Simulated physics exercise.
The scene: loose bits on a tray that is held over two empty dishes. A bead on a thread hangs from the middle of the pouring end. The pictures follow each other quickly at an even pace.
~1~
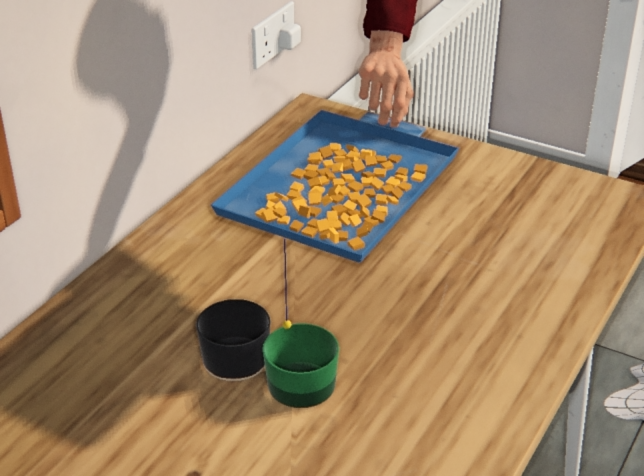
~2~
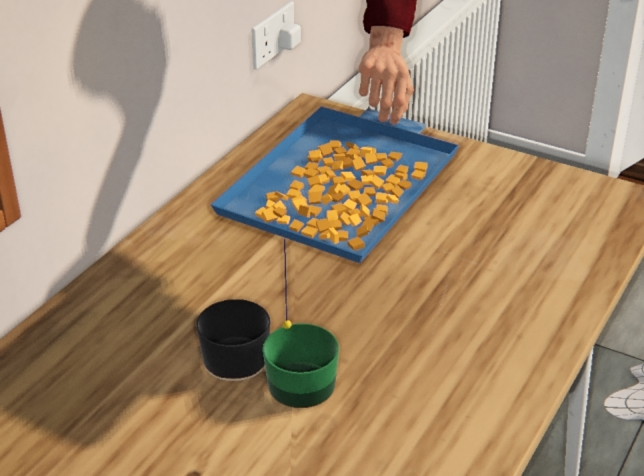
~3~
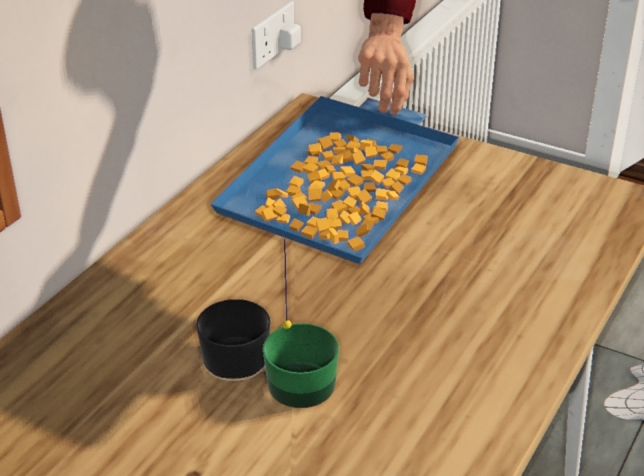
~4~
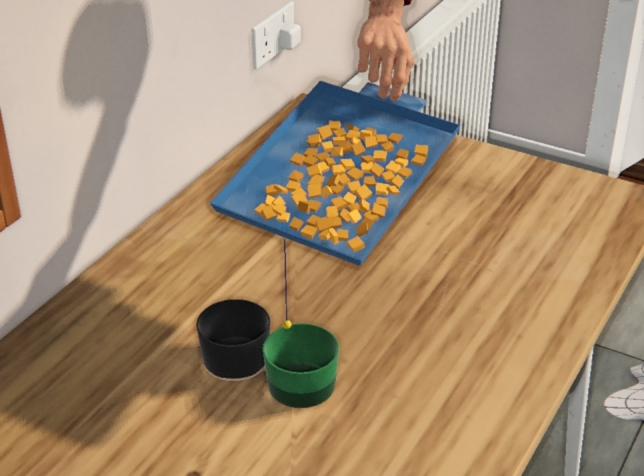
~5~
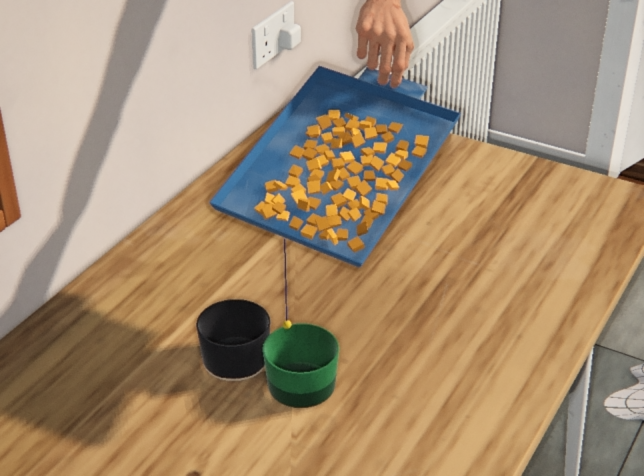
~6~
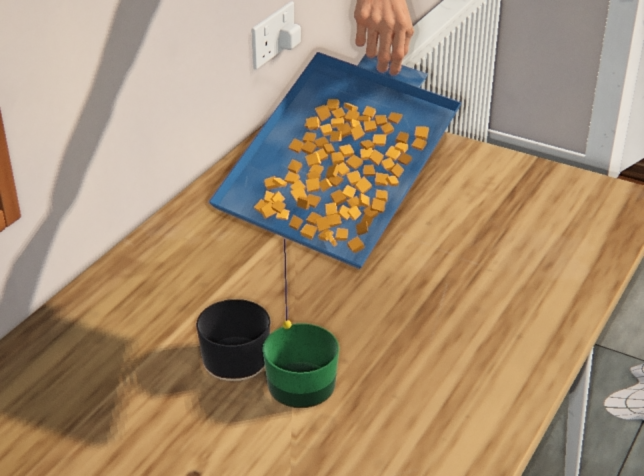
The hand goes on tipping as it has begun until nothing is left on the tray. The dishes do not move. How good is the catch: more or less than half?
In the dishes lies only the smaller part of it.
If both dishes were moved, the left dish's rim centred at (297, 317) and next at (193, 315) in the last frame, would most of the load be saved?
One: The smaller part. Two: The smaller part.
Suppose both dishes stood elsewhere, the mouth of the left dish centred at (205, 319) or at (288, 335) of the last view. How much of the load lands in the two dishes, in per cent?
About 30 and 60 per cent.
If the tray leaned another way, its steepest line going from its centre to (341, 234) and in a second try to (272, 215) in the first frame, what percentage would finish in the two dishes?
Roughly 20 per cent, and 70 per cent.
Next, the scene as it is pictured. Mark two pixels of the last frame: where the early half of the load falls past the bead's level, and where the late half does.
At about (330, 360), then at (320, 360).
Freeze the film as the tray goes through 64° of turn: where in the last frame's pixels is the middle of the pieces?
Roughly at (325, 216).
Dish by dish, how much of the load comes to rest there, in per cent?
Left dish: 0 %, right dish: 30 %.
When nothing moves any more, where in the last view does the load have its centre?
Near (327, 410).
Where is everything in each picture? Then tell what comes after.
Corners of the pouring end at (216, 204) and (360, 252), level; middle of the load at (344, 191), small crackers; left dish at (214, 359); right dish at (282, 386); bead on its thread at (287, 325), in the first picture.
Corners of the pouring end at (216, 204) and (360, 252), level; middle of the load at (344, 190), in the second picture.
Corners of the pouring end at (216, 203) and (360, 254), tipped barely, lowest at the right corner; middle of the load at (344, 186), in the third picture.
Corners of the pouring end at (215, 202) and (360, 257), tipped a little, lowest at the right corner; middle of the load at (343, 180), in the fourth picture.
Corners of the pouring end at (215, 201) and (359, 259), tipped clearly, lowest at the right corner; middle of the load at (343, 174), in the fifth picture.
Corners of the pouring end at (214, 201) and (359, 262), tipped clearly, lowest at the right corner; middle of the load at (343, 169); left dish at (214, 359); right dish at (282, 386), in the sixth picture.
Soon, tray tipped steeply; nearly all on the tray; a stray few in the air.
A while on, tray tipped past a quarter turn; a small part on the tray; about a quarter in the right dish; about a third outside both; about a third in the air.
Towards the end, tray tipped past a quarter turn; about a third in the right dish; about two thirds outside both.
Finally, tray tipped past a quarter turn; about a third in the right dish; none in the left dish; about two thirds outside both.
